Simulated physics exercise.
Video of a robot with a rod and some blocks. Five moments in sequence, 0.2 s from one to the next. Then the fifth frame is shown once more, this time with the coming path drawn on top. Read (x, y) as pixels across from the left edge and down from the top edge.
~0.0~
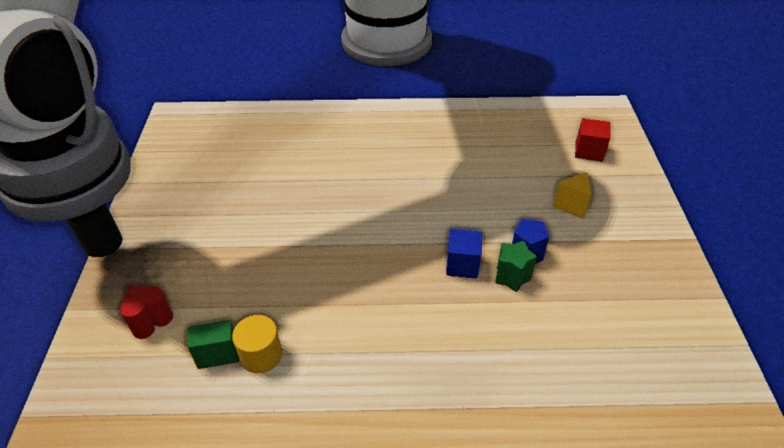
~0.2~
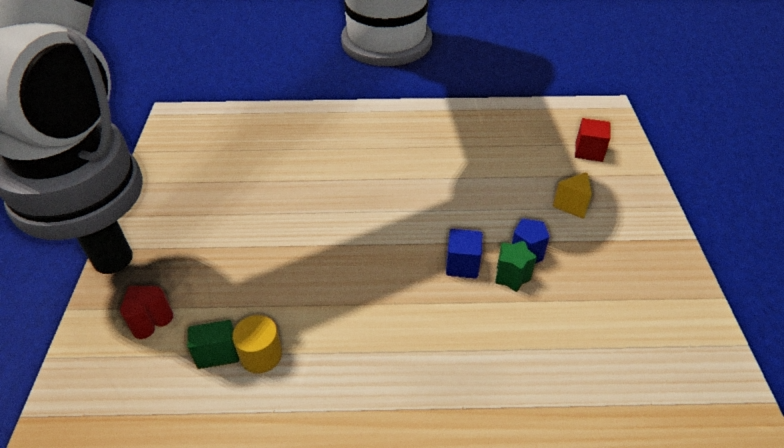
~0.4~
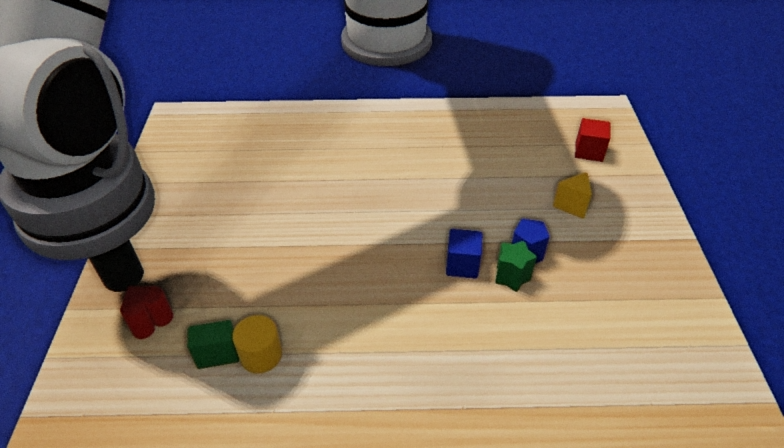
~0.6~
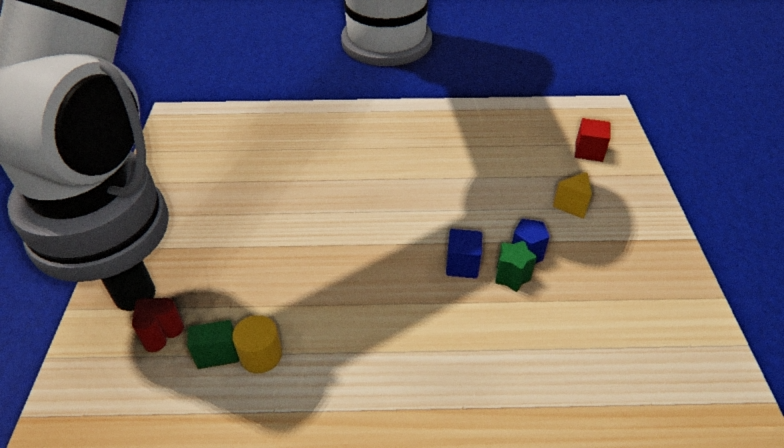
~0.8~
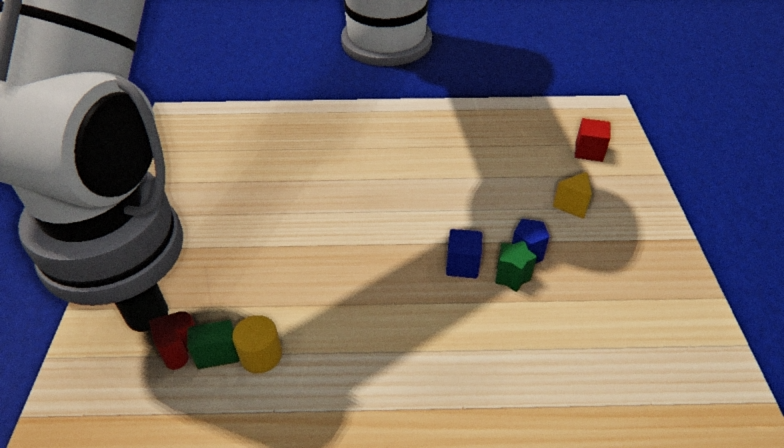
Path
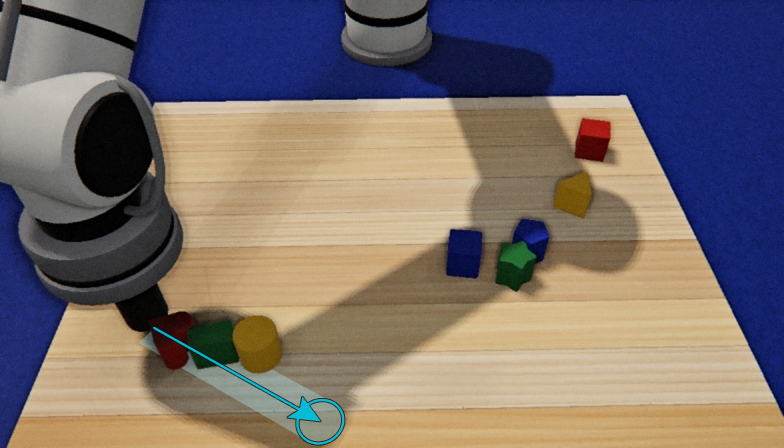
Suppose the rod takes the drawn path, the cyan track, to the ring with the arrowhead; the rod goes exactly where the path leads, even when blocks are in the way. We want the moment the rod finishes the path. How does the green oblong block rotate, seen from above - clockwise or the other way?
Counterclockwise rotation.
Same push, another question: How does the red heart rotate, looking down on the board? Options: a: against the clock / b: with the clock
(b)
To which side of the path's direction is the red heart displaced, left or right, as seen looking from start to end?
So, looking from the first point of the path to the last, the red heart moves rightwards.
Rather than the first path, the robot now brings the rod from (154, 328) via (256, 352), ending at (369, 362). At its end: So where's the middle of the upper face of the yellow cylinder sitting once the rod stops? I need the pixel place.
The middle of the upper face of the yellow cylinder will lie at about (402, 365) in the picture.
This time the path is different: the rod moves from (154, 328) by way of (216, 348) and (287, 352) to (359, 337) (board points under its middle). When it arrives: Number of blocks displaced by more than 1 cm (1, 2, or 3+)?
By the end of the path, three or more blocks have moved more than about a centimetre.
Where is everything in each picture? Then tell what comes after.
In the first picture, rod tip at (104, 244); block tops, red heart at (139, 298); green oblong block at (209, 333); yellow cylinder at (254, 333).
In the second picture, rod at (113, 260); blocks unchanged.
In the third picture, rod at (124, 277); blocks unchanged.
In the fourth picture, rod at (135, 295); red heart at (150, 311).
In the fifth picture, rod at (148, 315); red heart at (169, 327); green oblong block at (209, 333); yellow cylinder at (254, 333).
Path on the board, from (154, 328) directly to (320, 421).
What follows on the original path. One third of the way, rod at (200, 344); red heart at (211, 364); green oblong block at (254, 361), turned 30° anticlockwise; yellow cylinder at (292, 336).
Two thirds of the way, rod at (257, 376); red heart at (232, 402), turned 50° clockwise; green oblong block at (283, 385), turned 60° anticlockwise; yellow cylinder at (292, 336).
At the end, rod at (318, 410); red heart at (232, 402), turned 50° clockwise; green oblong block at (342, 427), turned 25° anticlockwise; yellow cylinder at (292, 336).
